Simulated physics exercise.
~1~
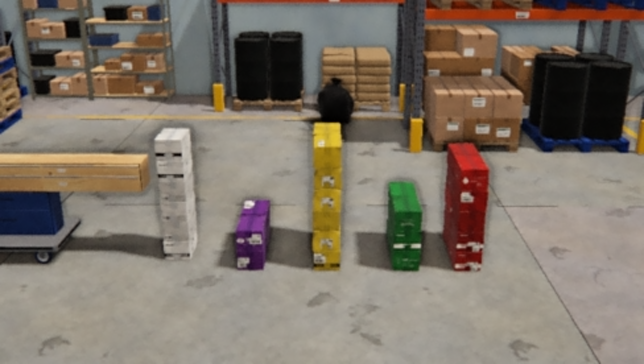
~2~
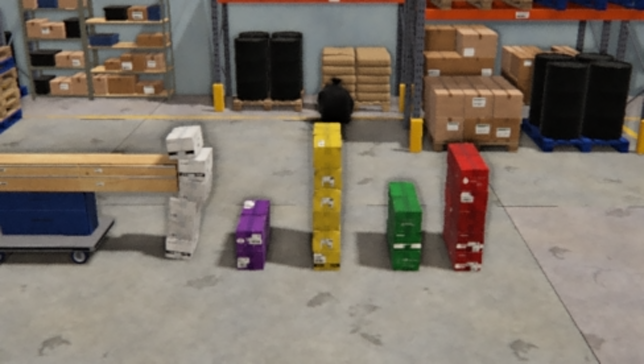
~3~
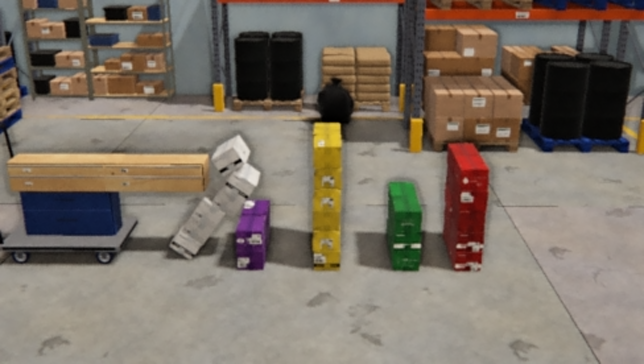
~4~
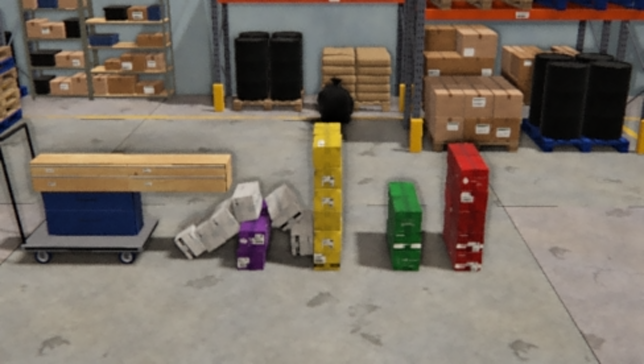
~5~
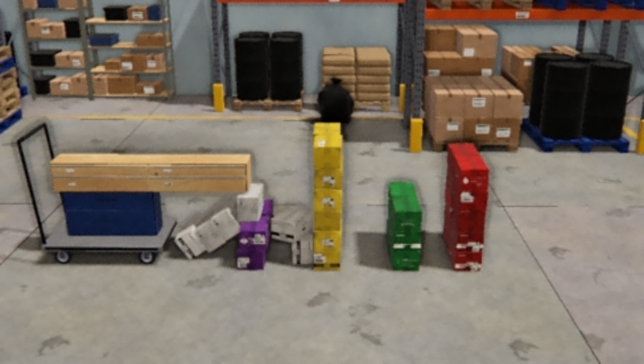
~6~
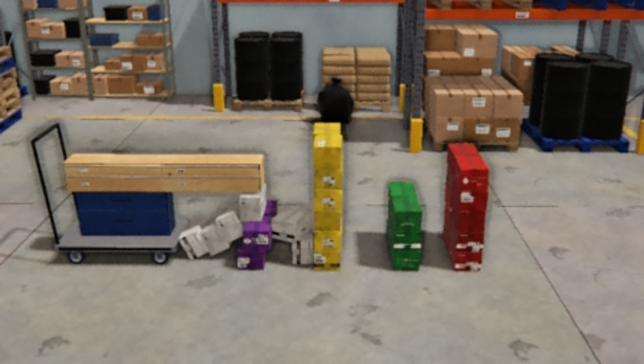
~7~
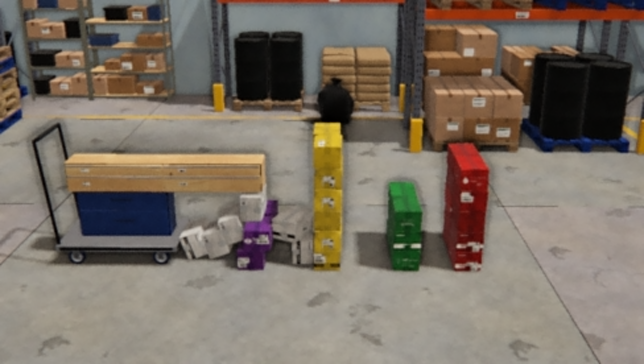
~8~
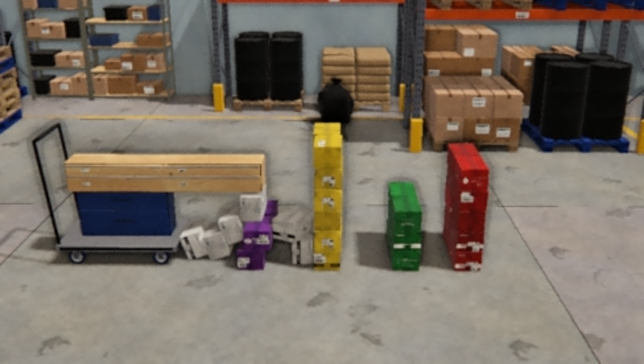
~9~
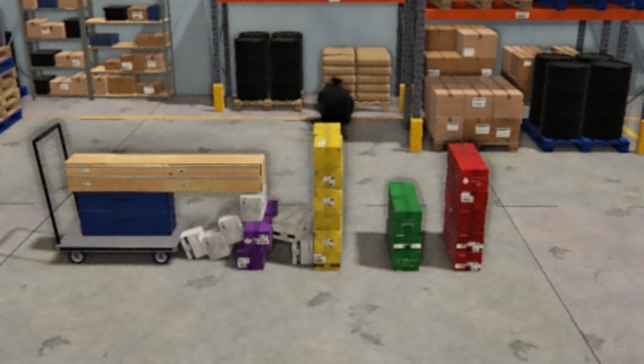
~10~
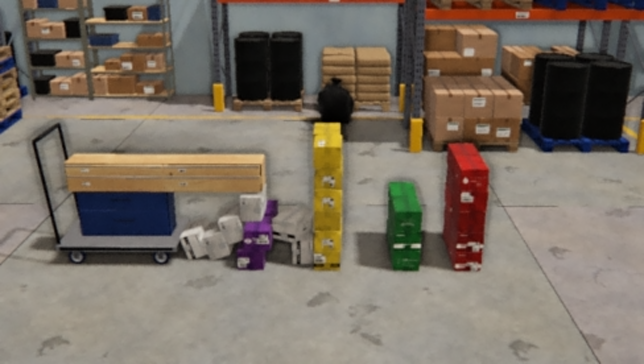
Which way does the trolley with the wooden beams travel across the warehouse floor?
The trolley rolls to the right, carrying its beams into the white column before coming to a stop.
In a warehouse with shelving and stacked goods along the back wall, seen from the front and slightly above, columns of parcels stand in a row, white at the left, then purple, yellow, green and red. A trolley carrying long wooden beams on a blue load rolls in from the left, and the beams push into the white column. The column buckles and topples to the right, its parcels tumbling over and around the short purple pile. The trolley rolls a little farther and stops beside the heap. The purple pile ends slightly disarranged, while the yellow, green and red columns remain standing.
